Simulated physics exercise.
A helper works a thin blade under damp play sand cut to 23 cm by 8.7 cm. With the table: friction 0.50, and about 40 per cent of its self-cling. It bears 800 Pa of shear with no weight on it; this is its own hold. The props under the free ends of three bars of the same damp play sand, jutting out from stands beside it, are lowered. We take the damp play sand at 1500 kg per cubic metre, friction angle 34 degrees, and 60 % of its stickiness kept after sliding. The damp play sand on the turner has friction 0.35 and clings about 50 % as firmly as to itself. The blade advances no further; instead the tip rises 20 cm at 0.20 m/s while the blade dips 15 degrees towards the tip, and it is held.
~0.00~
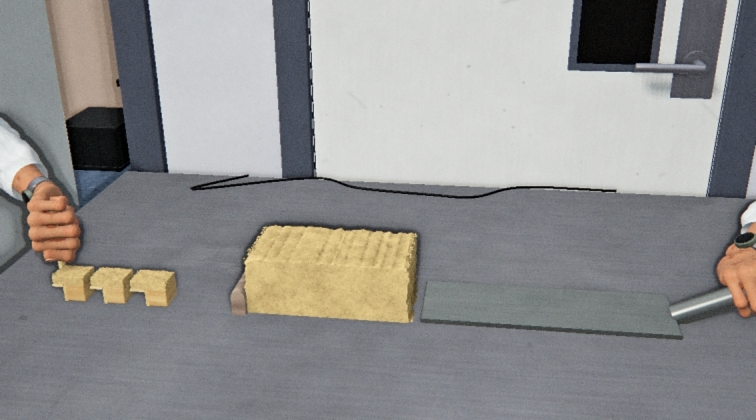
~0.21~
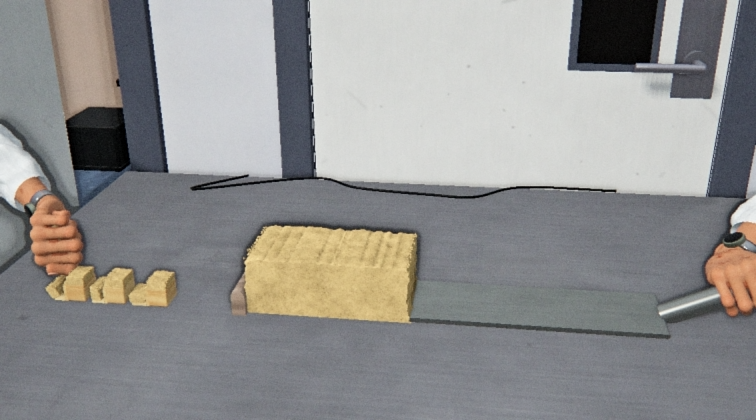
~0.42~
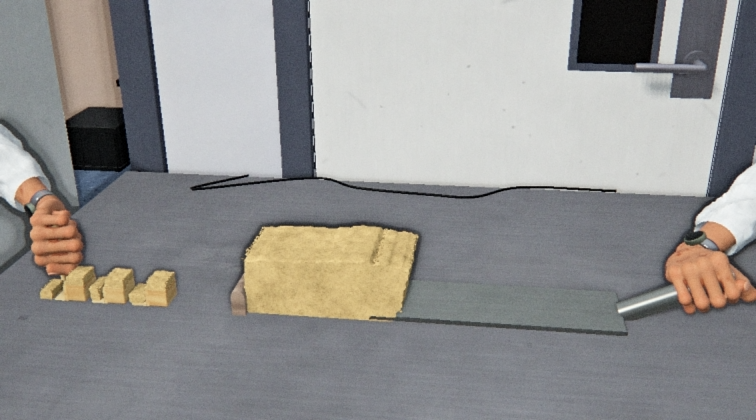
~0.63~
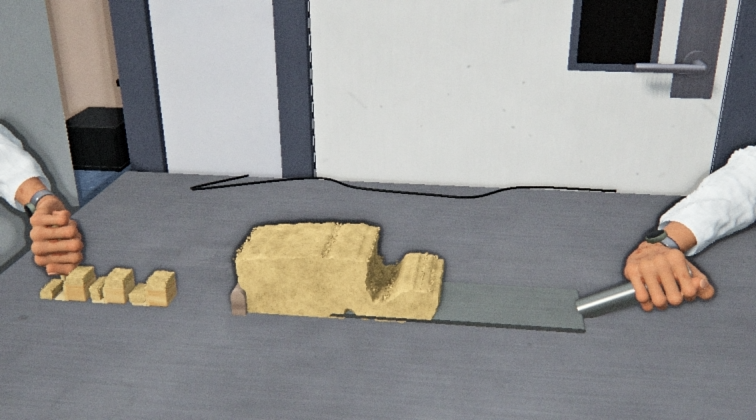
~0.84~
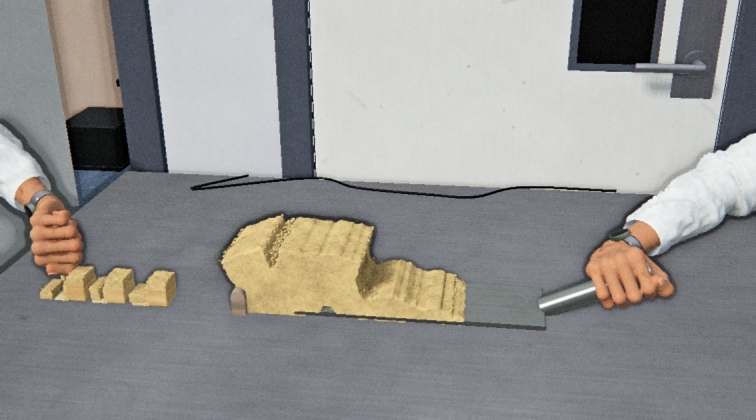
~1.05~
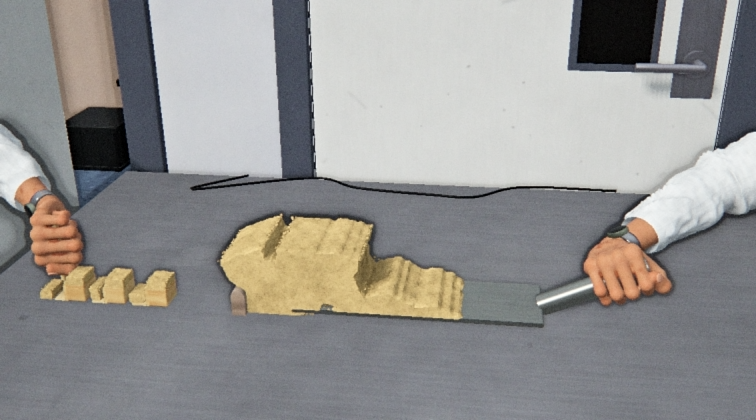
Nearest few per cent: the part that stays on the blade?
Some 47 percent.
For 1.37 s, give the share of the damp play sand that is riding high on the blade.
Roughly 12 per cent.
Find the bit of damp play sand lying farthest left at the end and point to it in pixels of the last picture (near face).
Roughly at the pixel (188, 306).
After 1.37 s, the tip is 6.7 cm up.
After 1.75 s, the tip is 14 cm up.
After 2.13 s, the tip is 20 cm up and 47 % is riding high on the blade.
After 2.51 s, the tip is 20 cm up and 47 % is riding high on the blade.
After 2.90 s, the tip is 20 cm up and 47 % is riding high on the blade.
